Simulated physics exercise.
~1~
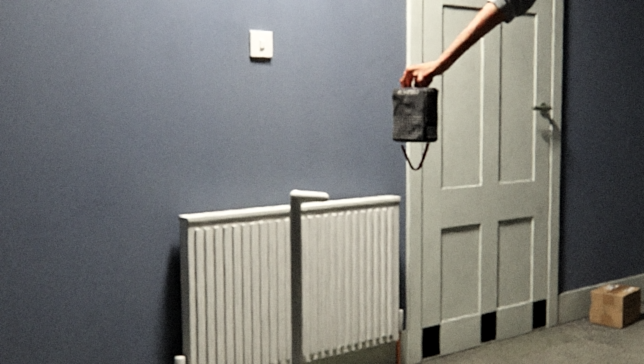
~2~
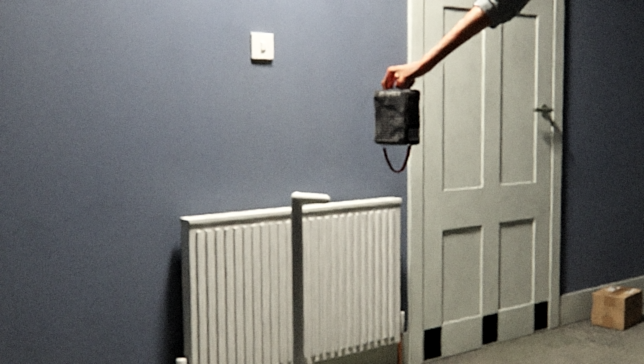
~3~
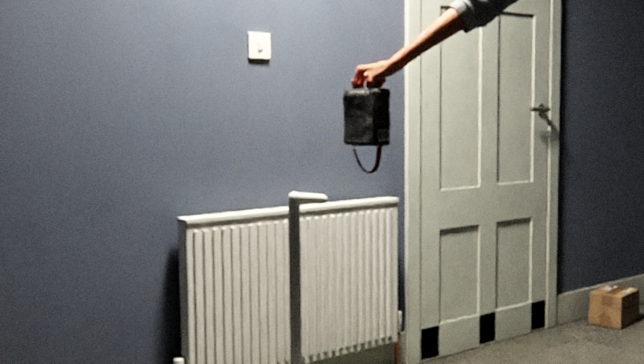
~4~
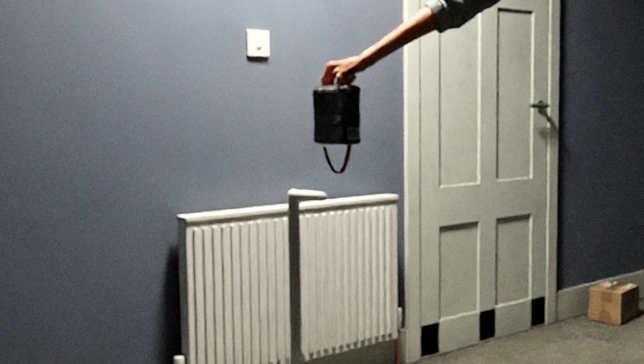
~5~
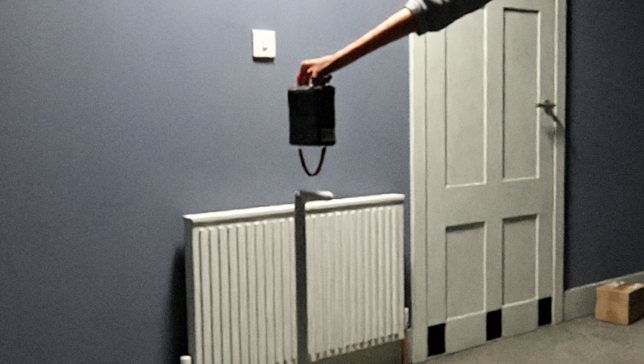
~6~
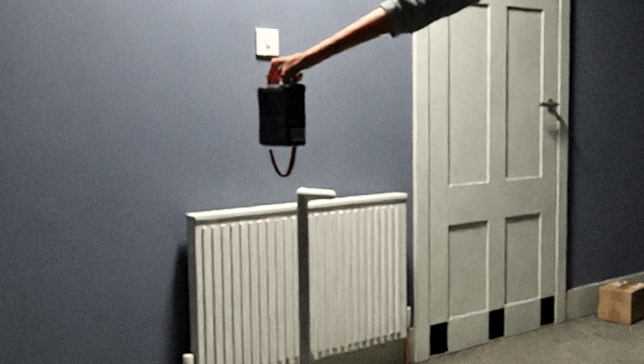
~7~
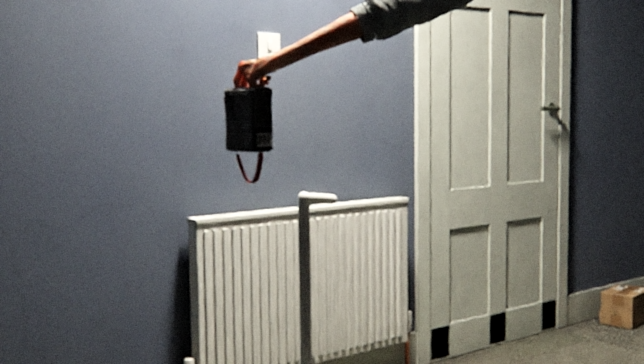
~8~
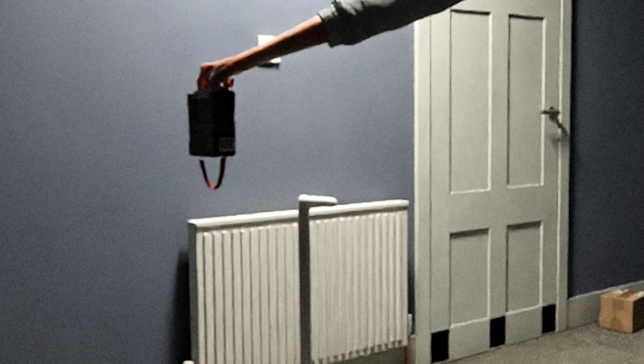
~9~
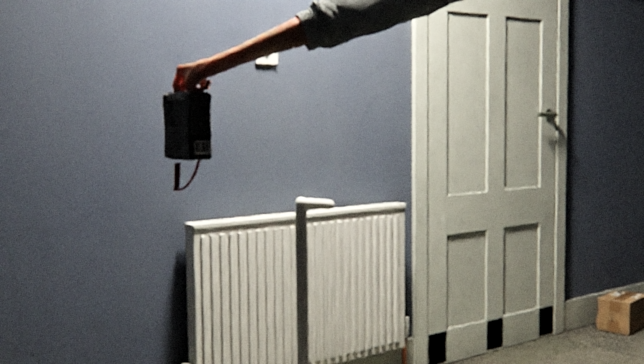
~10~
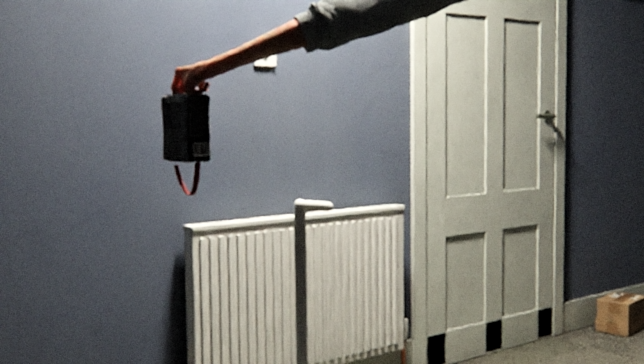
Black pouch with a dangling loop moving left in a hand, passing freely over a post by a white radiator.
